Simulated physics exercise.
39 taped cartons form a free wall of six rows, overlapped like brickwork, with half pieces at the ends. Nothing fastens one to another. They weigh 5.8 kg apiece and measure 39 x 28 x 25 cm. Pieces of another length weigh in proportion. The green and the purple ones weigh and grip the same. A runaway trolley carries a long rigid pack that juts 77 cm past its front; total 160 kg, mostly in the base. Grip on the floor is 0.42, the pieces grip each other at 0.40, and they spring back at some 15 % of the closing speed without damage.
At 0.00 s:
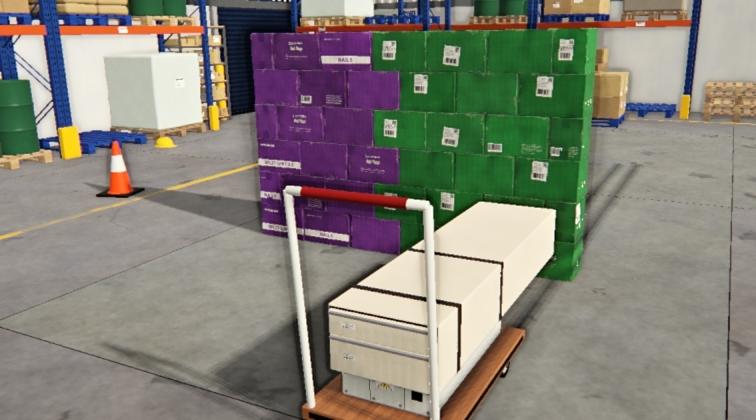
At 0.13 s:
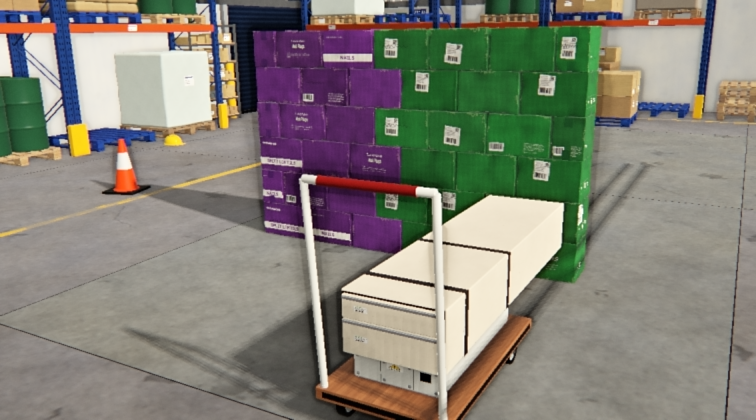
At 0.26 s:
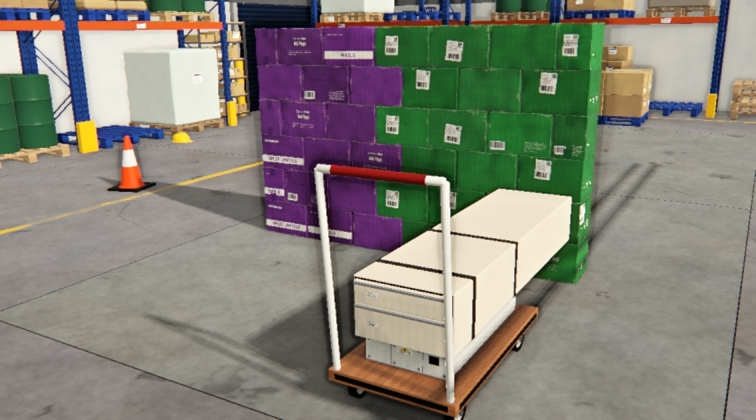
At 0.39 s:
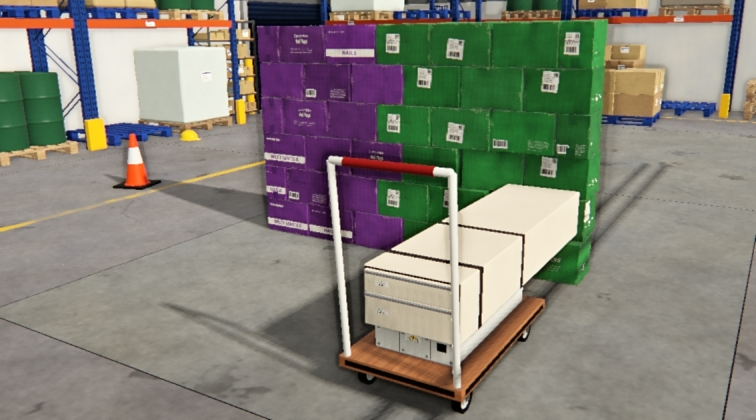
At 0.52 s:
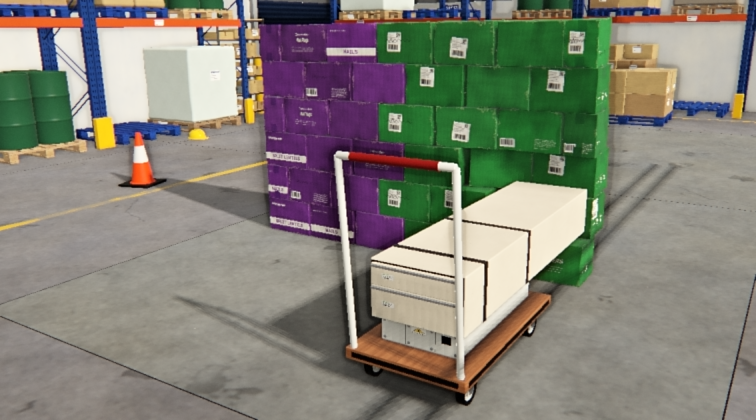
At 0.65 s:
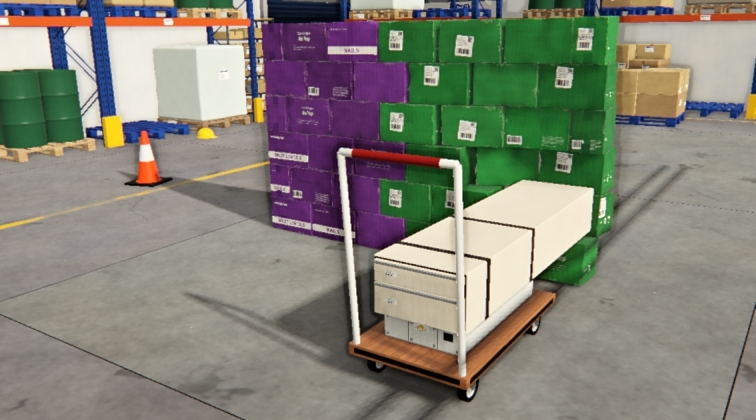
In a warehouse with loaded racks behind, the view looks slightly down from a camera that shifts a little. A flat trolley with a white frame and red handle carries long cream boxes, dark-strapped, towards a wall of purple cartons on the left and green on the right. The trolley rolls forward until its load pushes into the green side, shifting several cartons slightly and leaning some a little.
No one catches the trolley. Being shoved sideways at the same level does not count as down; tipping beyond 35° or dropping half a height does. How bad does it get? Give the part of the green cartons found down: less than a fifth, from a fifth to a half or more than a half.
Ending down: Upwards of a half.
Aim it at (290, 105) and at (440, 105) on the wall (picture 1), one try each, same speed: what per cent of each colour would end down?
Green 0 then 30, purple 40 then 10 per cent.
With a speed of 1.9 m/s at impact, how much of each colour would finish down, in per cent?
Then green 70, purple 0 per cent.
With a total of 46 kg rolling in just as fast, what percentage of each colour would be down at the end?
In that case green 0, purple 0 per cent.
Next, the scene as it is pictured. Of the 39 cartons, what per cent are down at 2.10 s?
At that moment 35 per cent.
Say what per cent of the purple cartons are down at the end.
Ending so: Purple 0 per cent.
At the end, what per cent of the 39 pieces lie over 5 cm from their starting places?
Shifted: 35 per cent.
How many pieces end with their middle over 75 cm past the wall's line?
Roughly 10 of them.
Around 0.88 s, load 30 cm past the wall's line, still rolling; 1 of the 21 green cartons down (1 of 39 in all colours); top green carton displaced 15 cm.
Around 1.22 s, load 33 cm past the wall's line, still rolling; 9 of the 21 green cartons down (9 of 39 in all colours); top green carton tipped 13°.
Around 1.60 s, load 34 cm past the wall's line, stopped; 14 of the 21 green cartons down (14 of 39 in all colours); top green carton tipped 66°, 56 cm lower.
Around 2.10 s, load 34 cm past the wall's line, stopped; 14 of the 21 green cartons down (14 of 39 in all colours); top green carton upside down.
Finally (3.4 s), load 34 cm past the wall's line, stopped; 14 of the 21 green cartons down (14 of 39 in all colours); top green carton upside down; top purple carton unmoved. That is 67 per cent. Seen by the last camera, middles, top green carton near (475, 176), top purple carton near (285, 41).
